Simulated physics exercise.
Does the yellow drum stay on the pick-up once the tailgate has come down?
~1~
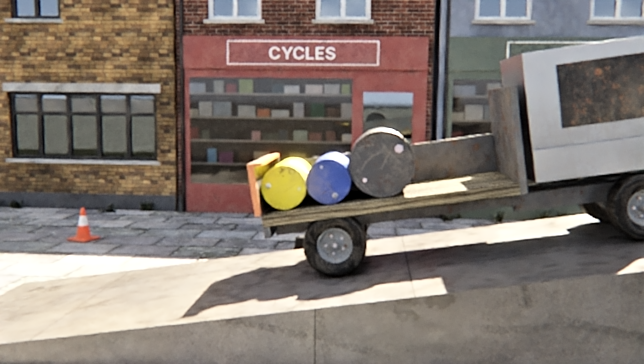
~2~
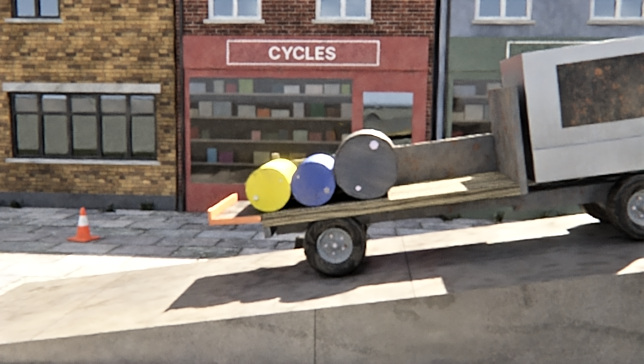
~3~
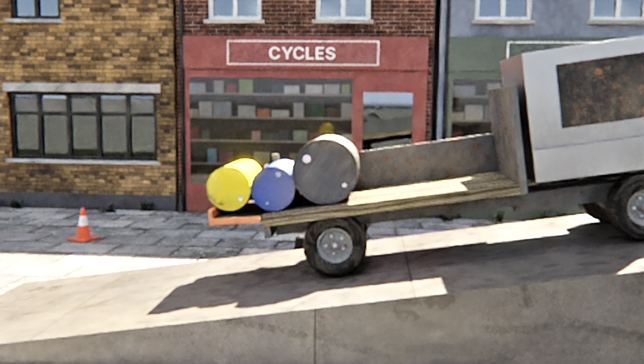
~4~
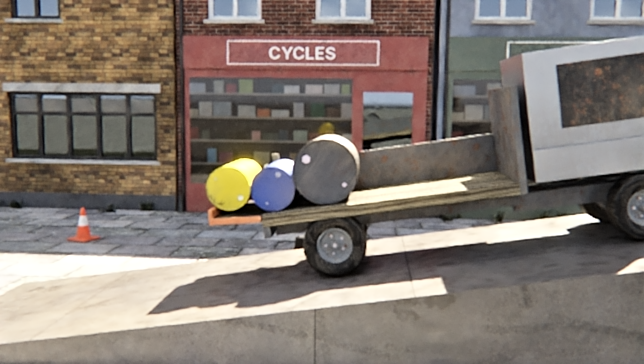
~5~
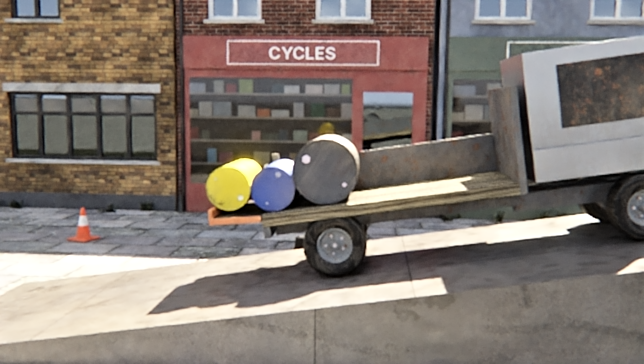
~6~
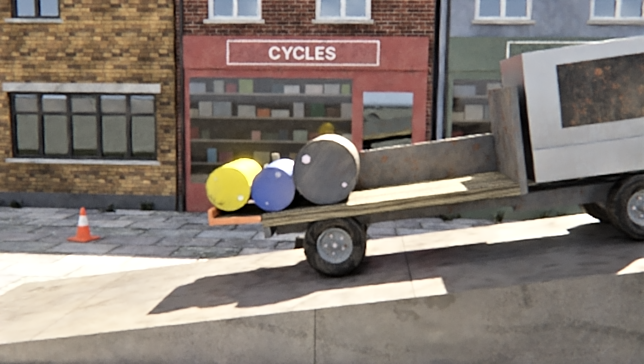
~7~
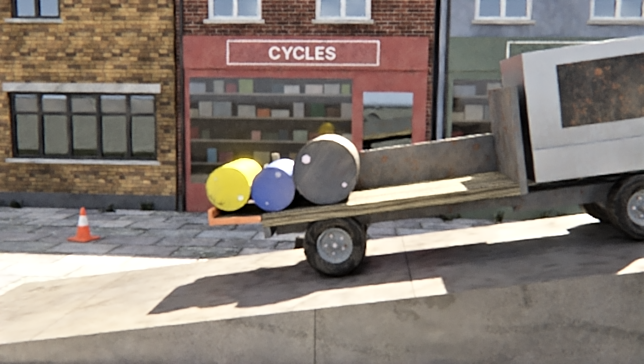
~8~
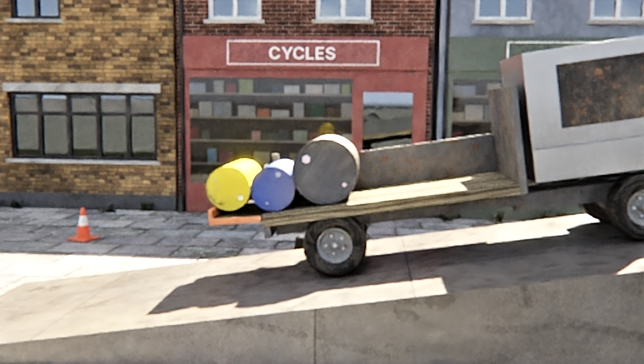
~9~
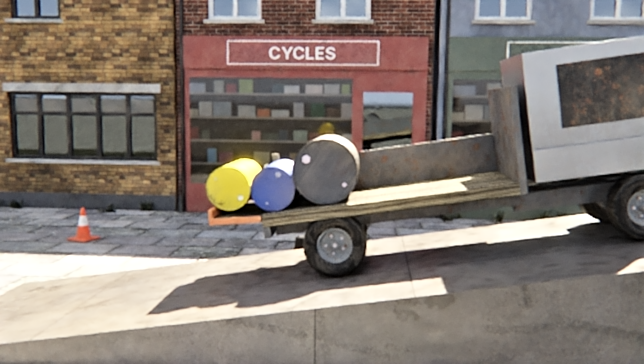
Yes, the yellow drum rolls left onto the lowered tailgate and comes to rest there, with the blue drum still aboard beside it.
